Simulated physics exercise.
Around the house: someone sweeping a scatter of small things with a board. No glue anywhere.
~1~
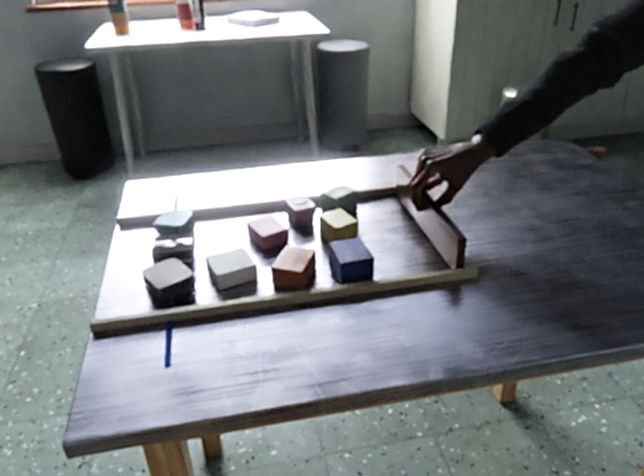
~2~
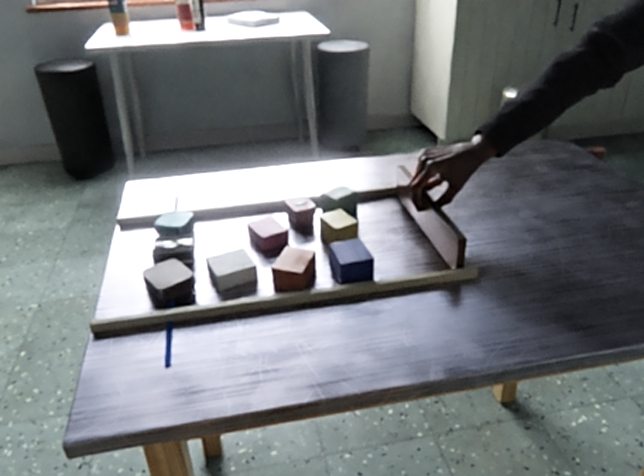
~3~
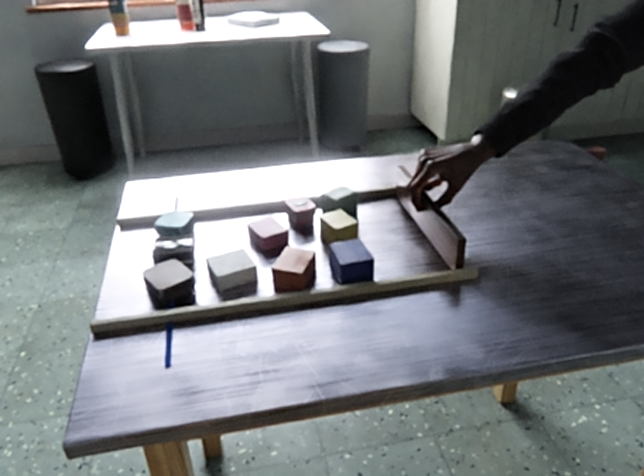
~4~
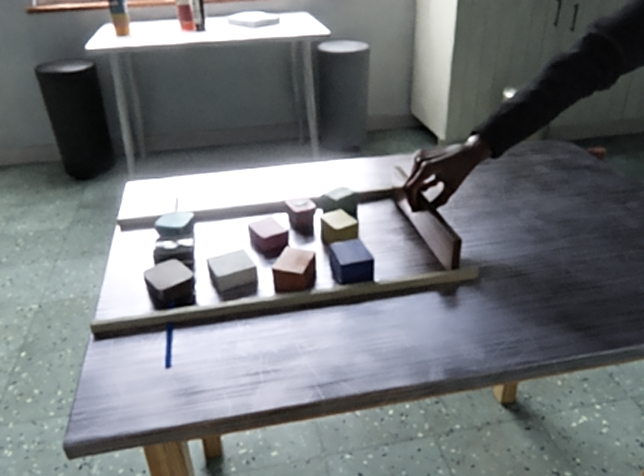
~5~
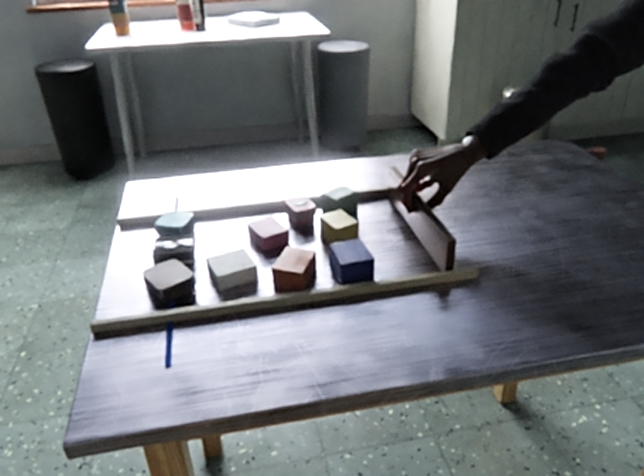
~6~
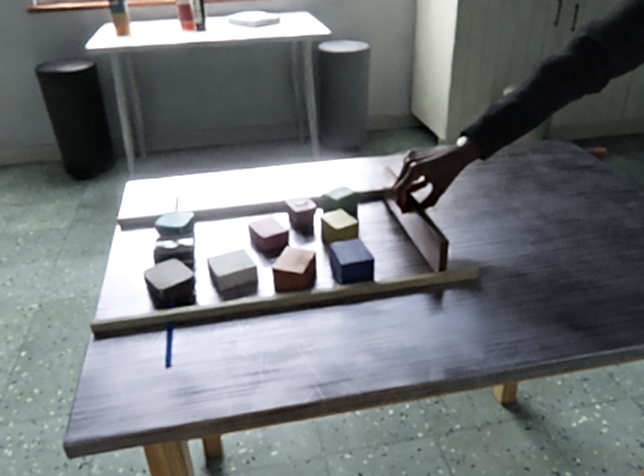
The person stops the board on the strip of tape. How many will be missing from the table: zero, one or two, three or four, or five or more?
Outcome: The number that fall off is three or four.
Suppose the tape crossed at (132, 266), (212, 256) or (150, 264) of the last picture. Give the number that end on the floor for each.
In that order 6, 1 and 6.
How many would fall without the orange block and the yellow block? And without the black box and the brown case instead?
It would be 1 and 1.
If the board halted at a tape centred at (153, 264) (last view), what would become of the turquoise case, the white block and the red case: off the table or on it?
The turquoise case is lost, the white block drops off, the red case stays on.
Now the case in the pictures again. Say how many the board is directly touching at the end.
It touches 4.
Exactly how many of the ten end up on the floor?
In all, 3 of them.
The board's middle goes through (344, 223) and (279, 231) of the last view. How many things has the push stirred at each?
By then 4, and 8.
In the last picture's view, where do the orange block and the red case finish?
Near (116, 294) and (158, 237).
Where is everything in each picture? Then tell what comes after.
Brown case (169, 281); black box (174, 250); turquoise case (175, 225); board (426, 213); tape (173, 261), in the first picture.
Black box (174, 251); green block (339, 202), in the second picture.
Turquoise case (175, 226); board (426, 213), in the third picture.
Brown case (169, 282); pink block (268, 233), in the fourth picture.
Black box (174, 251); white block (232, 269), in the fifth picture.
Brown case (169, 282); black box (175, 251); turquoise case (176, 226); board (411, 215); tape (174, 261), in the sixth picture.
A little later, none off yet; brown case at rest near (169, 282); black box at rest near (175, 251); turquoise case at rest near (176, 226).
Next, none off yet; brown case shifted about its own width near (120, 289); black box shifted a little near (160, 254); turquoise case at rest near (176, 226).
When it is over, the number that fall off is three or four; down, white block, black box and brown case.
